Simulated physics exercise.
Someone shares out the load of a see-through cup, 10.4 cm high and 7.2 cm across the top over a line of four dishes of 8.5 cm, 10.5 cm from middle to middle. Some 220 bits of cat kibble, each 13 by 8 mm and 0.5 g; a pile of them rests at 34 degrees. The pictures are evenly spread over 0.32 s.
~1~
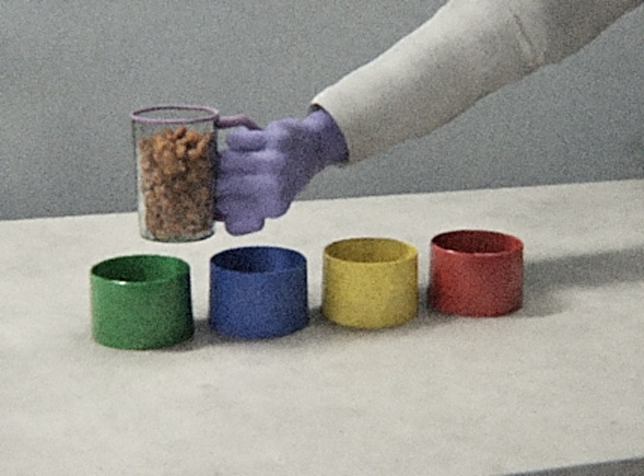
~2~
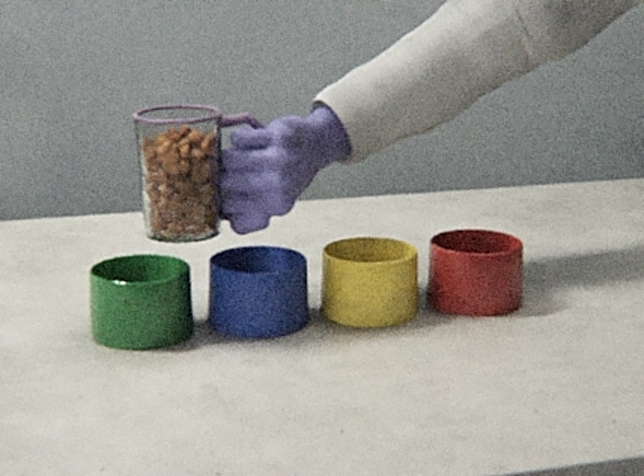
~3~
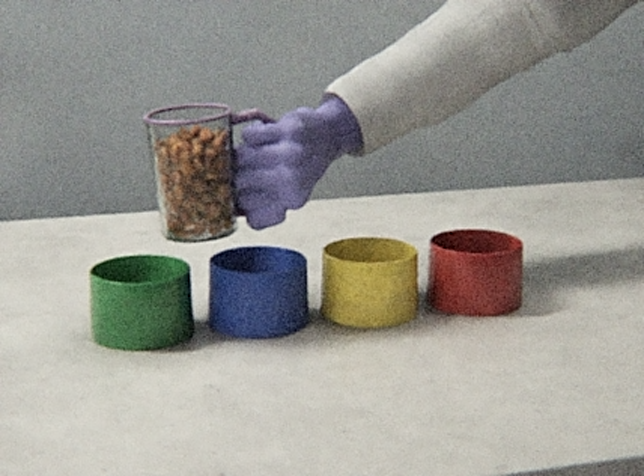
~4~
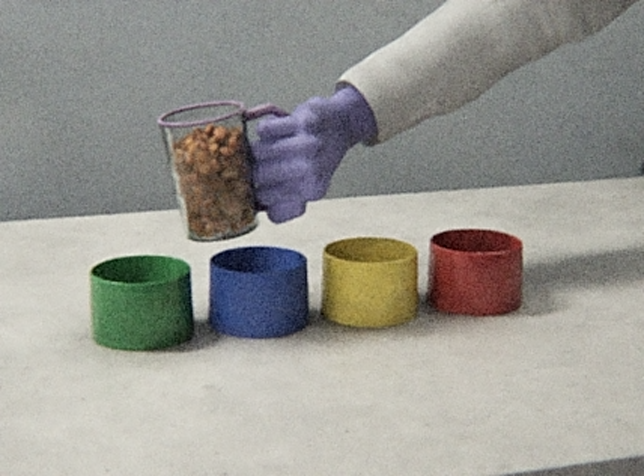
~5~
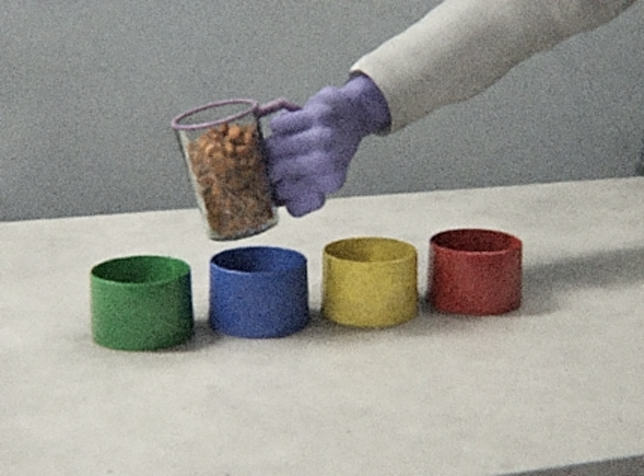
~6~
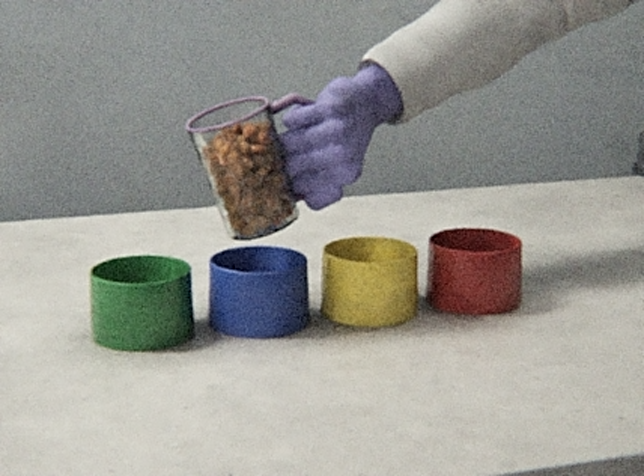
On a pale tabletop, a purple-gloved hand moving a clear cup of brown pieces rightward above four coloured dishes, gradually tilting it left.
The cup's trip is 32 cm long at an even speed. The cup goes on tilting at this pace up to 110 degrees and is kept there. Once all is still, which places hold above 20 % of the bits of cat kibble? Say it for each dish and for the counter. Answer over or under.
Red over, blue under, green under, yellow under, counter under.
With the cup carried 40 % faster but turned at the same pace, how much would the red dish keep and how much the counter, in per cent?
Then: Red 90; counter 10.
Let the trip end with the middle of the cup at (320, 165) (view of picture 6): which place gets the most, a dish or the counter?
The winner: Blue.
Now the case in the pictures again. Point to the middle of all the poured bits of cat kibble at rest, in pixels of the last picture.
Near (465, 273).
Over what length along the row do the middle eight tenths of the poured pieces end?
About 5 cm.
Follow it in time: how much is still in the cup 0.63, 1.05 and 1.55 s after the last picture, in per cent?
In turn: 100, 100, 70.
Then, 0.63 s after the last picture, tilt 61 degrees; cup holds 100 %.
Then, 1.05 s after the last picture, tilt 90 degrees; cup holds 100 %.
Then, 1.55 s after the last picture, tilt 110 degrees; cup holds 70 %, red 25 %.
In the end, red 80 %, blue 0 %, green 0 %, yellow 0 %, counter 10 %, cup 10 %.
